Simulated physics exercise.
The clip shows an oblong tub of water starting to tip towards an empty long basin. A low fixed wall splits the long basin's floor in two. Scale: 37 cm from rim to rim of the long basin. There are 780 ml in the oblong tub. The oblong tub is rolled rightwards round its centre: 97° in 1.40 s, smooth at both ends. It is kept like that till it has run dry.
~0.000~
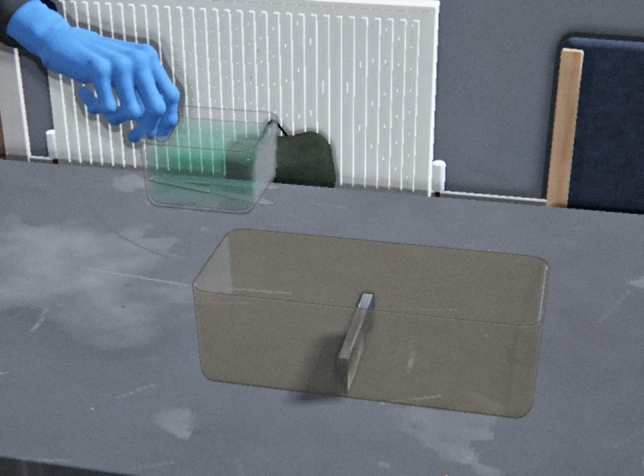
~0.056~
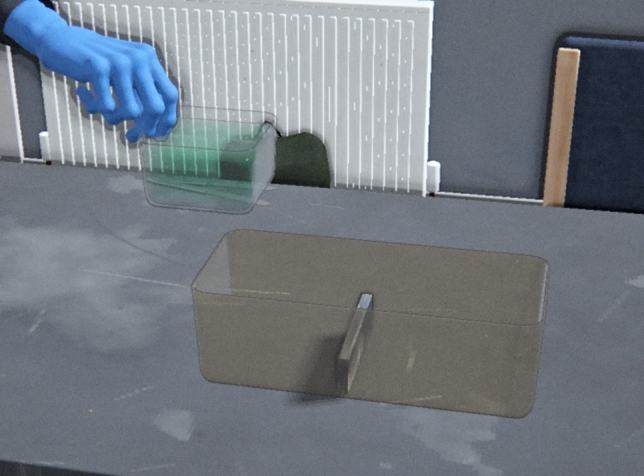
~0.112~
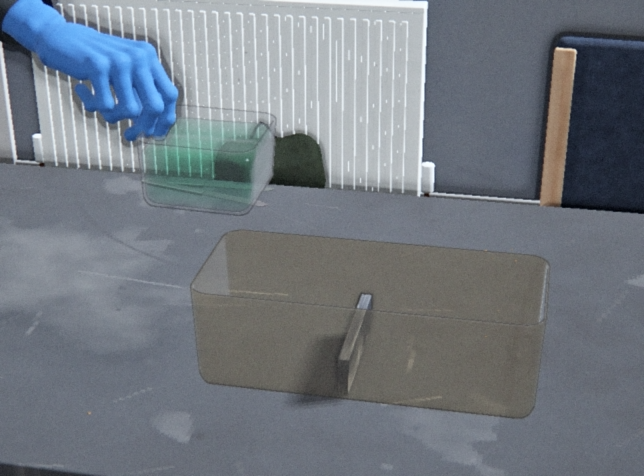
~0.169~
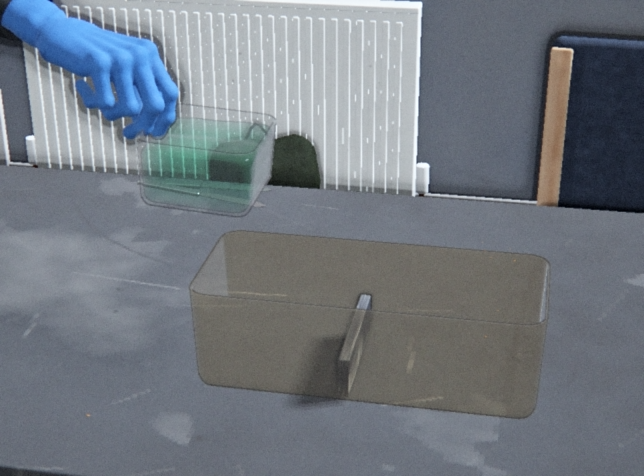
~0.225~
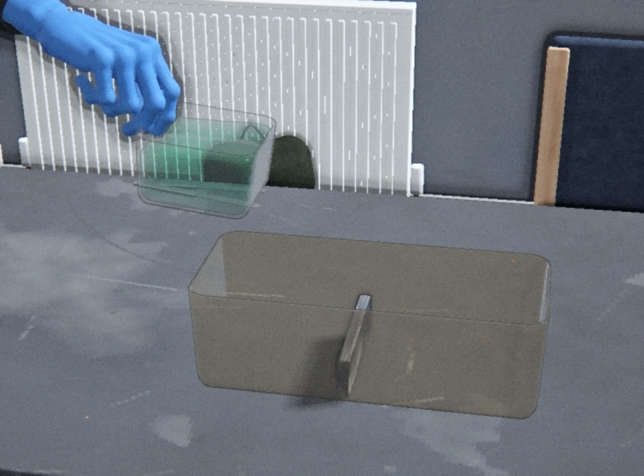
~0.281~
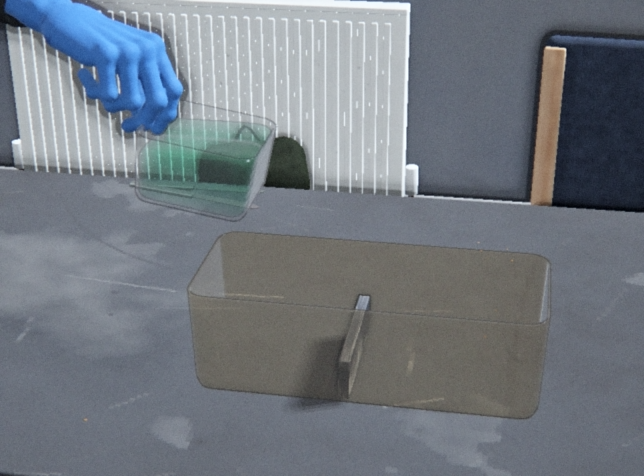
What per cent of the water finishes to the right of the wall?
Roughly 12 per cent is past the wall.
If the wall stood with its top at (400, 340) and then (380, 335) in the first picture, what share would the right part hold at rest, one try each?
First 10, then 5 per cent.
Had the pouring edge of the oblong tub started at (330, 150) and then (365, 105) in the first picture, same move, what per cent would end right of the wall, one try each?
First 80, then 95 per cent.
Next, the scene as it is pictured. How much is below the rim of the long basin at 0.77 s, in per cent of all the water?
About 14 per cent.
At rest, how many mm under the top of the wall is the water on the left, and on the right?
Some 16 mm on the left and 42 mm on the right.
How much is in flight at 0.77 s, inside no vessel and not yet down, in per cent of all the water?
Near 24 in a hundred.
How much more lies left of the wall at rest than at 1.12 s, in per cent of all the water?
Some 20 per cent.
Then, 0.77 s in, the tilt is 56° and 61 per cent is still to pour, 15 is left of the wall and 0 right of it.
Then, 1.12 s in, the tilt is 88° and 16 per cent is still to pour, 67 is left of the wall and 10 right of it.
Then, 1.50 s in, the tilt is 97° and 2 per cent is still to pour, 84 is left of the wall and 12 right of it.
Then, 1.90 s in, the tilt is 97° and 0 per cent is still to pour, 87 is left of the wall and 12 right of it.
Finally, 87 per cent lies left of the wall, 12 right of it and 1 outside.
